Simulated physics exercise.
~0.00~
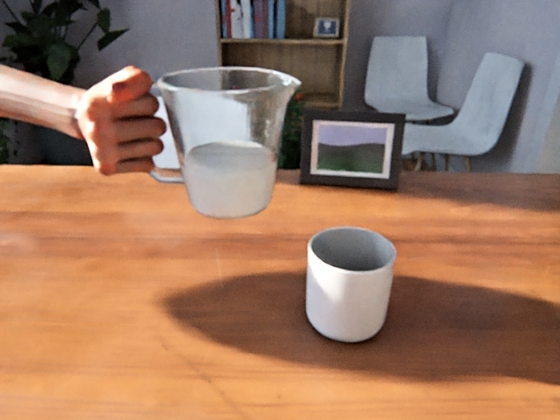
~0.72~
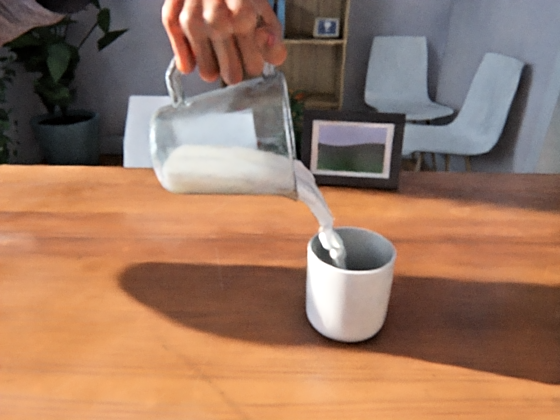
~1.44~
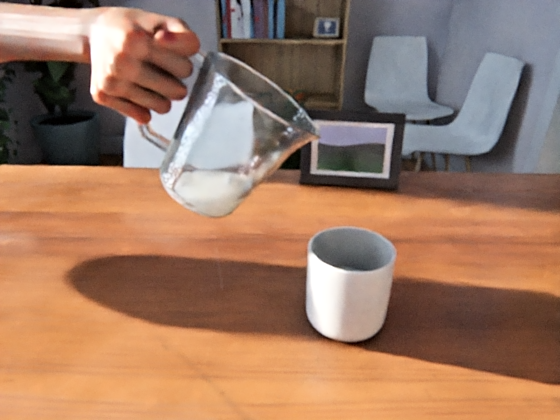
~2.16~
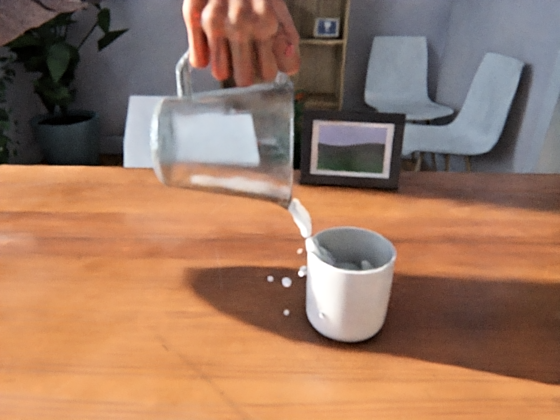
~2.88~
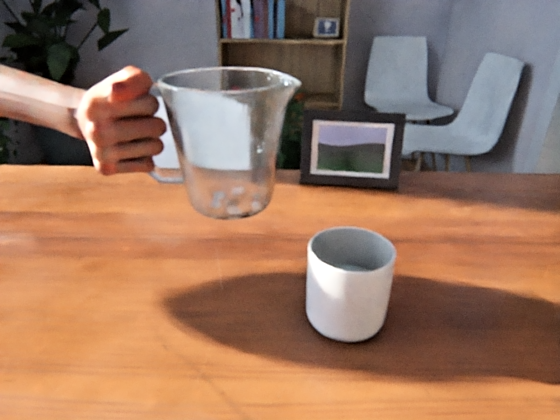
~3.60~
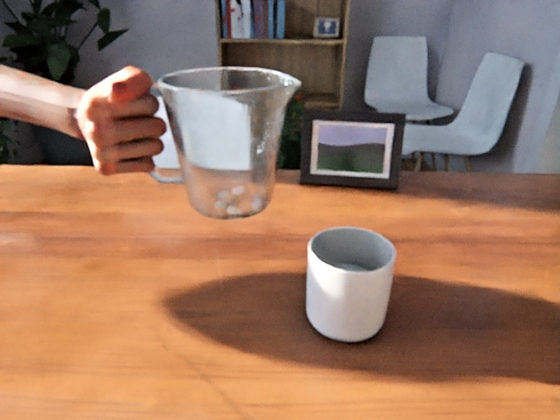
A clear glass measuring jug, held by a hand at the left and partly filled with a milky liquid, hovers over a wooden table beside a white mug. The hand tips the jug steeply to the right, and a pale stream runs from its spout into the mug. The jug then eases partway back, with a little liquid left in the bottom, and the stream stops. It tips again, further than before, and more liquid pours out as small droplets scatter left of the mug. Finally the jug returns upright, nearly empty, and stays still beside the mug.
